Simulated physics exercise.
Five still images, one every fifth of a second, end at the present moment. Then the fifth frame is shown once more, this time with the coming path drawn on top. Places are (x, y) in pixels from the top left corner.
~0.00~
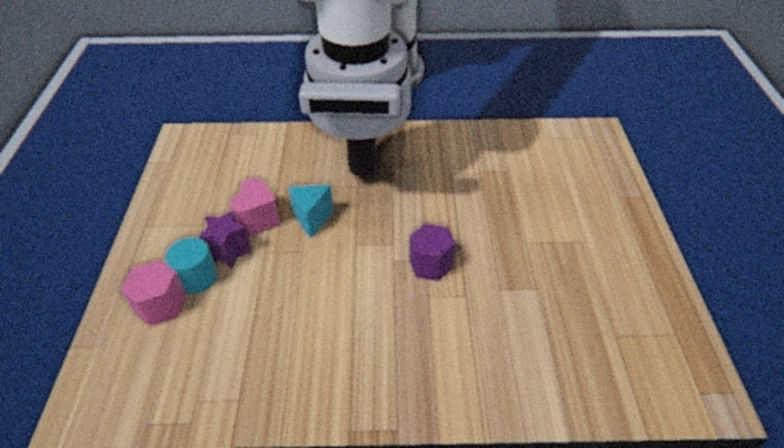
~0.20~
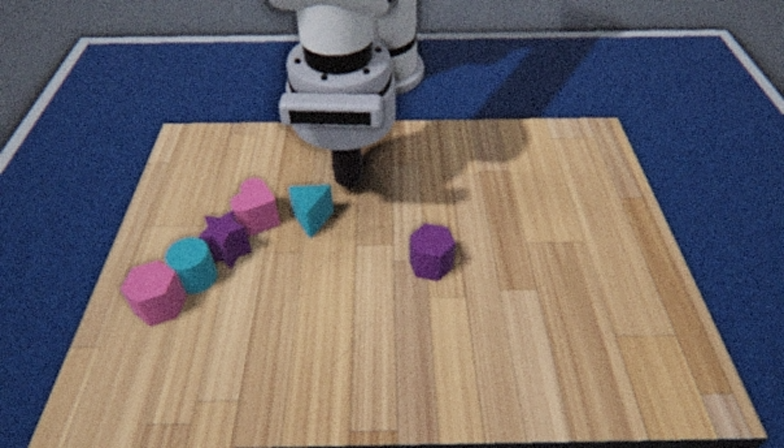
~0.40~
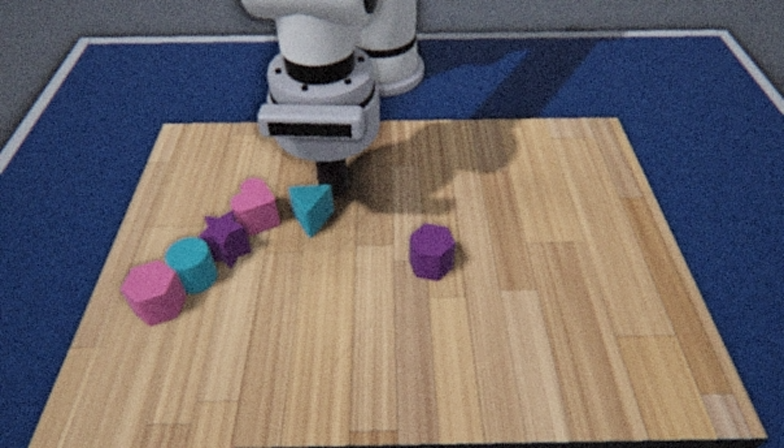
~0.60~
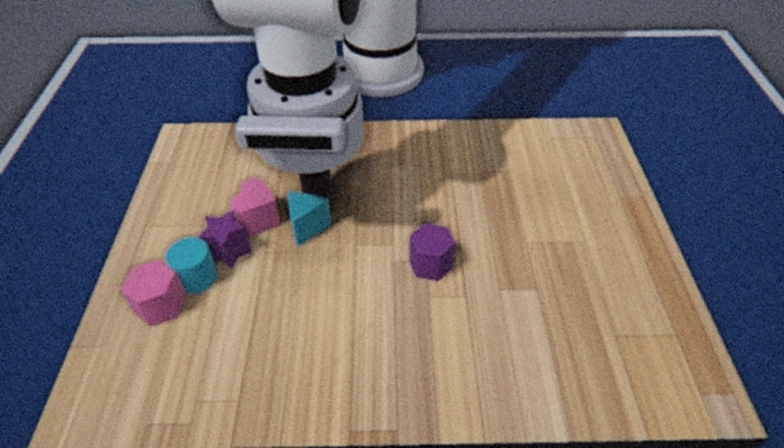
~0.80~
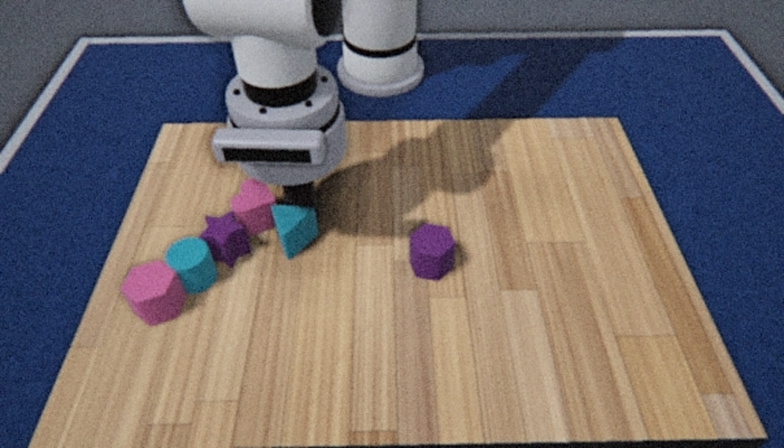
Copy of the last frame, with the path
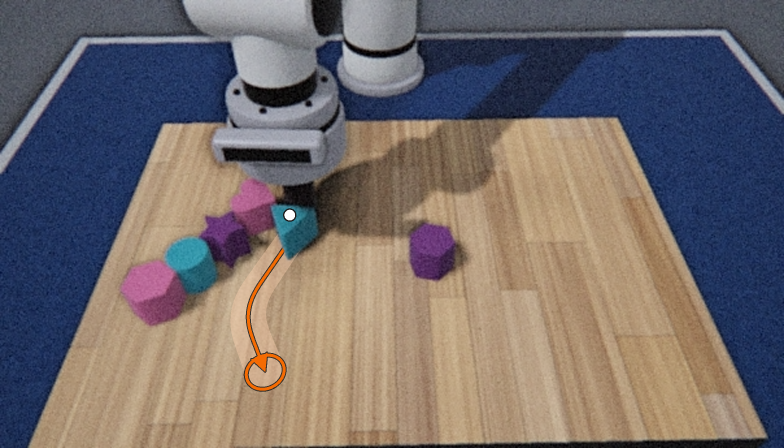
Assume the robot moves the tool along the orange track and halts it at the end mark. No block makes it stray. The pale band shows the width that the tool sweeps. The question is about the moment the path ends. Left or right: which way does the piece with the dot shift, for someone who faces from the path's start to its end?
Out to the right.
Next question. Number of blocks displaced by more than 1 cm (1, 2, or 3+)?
I'm going with one.
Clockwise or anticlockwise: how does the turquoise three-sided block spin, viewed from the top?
Viewed from the top, it goes clockwise.
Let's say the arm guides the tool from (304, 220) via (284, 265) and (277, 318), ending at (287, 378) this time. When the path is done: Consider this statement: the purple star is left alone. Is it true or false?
It is true.
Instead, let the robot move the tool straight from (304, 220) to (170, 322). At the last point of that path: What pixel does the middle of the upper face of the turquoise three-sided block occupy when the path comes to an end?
Its top face will be centred at roughly (267, 249).
The line goes from (304, 220) over (274, 263) and (248, 314) to (265, 372); the dot is on the turquoise three-sided block.
The first path, step by step. One third of the way, tool at (271, 254); turquoise three-sided block at (256, 263).
Two thirds of the way, tool at (245, 306); turquoise three-sided block at (224, 319).
At the end, tool at (262, 362); pink heart block unmoved; turquoise three-sided block at (216, 352), turned 55° clockwise.
